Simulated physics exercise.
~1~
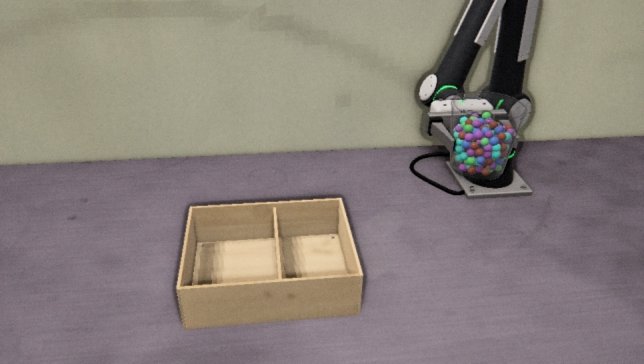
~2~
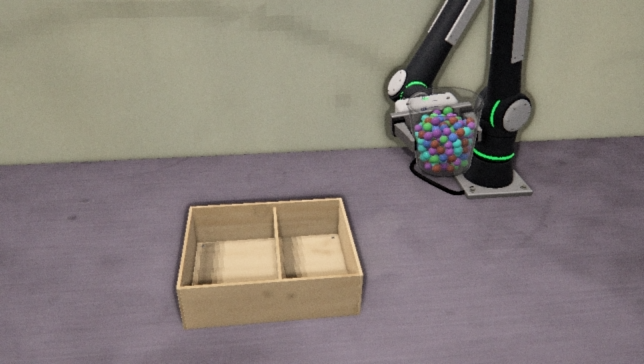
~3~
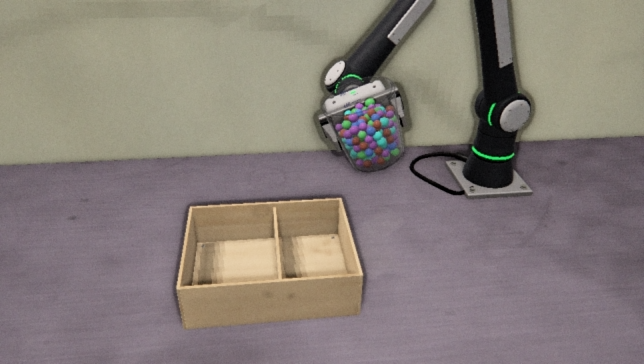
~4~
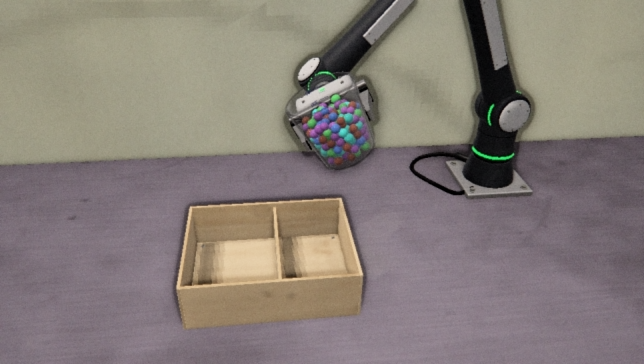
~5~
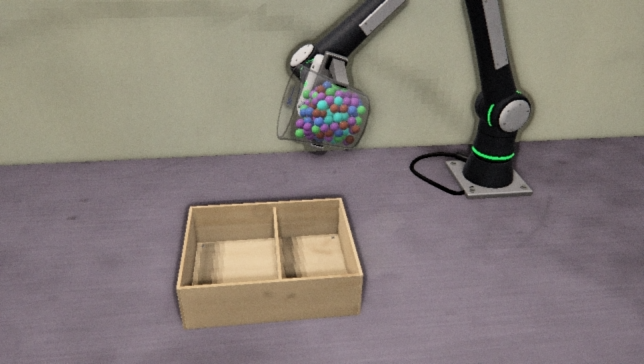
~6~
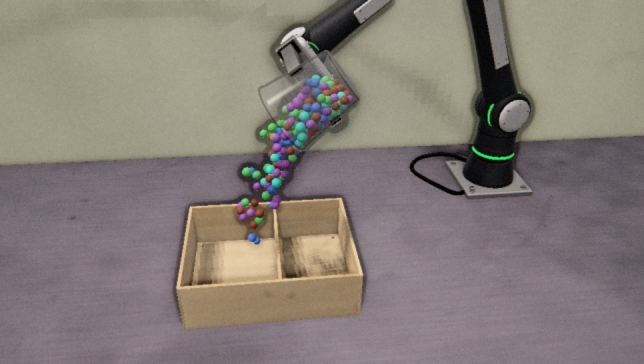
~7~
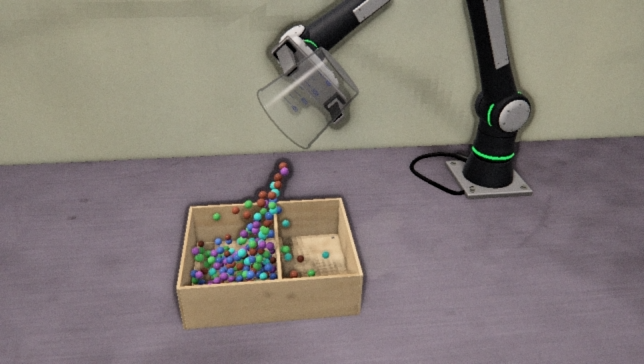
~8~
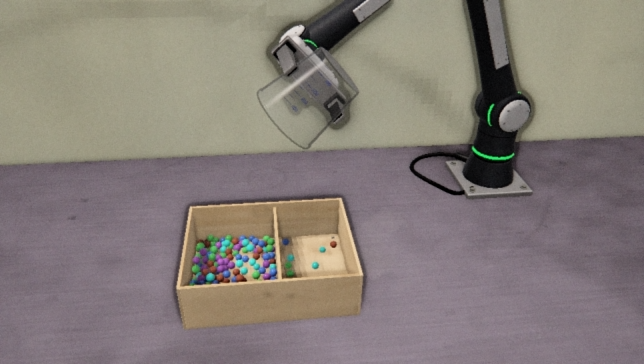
A clear cup packed with small multicoloured balls hangs in the gripper of a black and grey robot arm with glowing green rings, which stands at the right of a purplish-grey tabletop before a pale green wall. Seen from in front and slightly above, an open wooden box with two compartments sits nearer, left of centre. The arm carries the cup left, then tips it over above the box. The balls pour down in a stream, mostly into the left compartment. The emptied cup stays tilted, with many balls at left and a few at right.
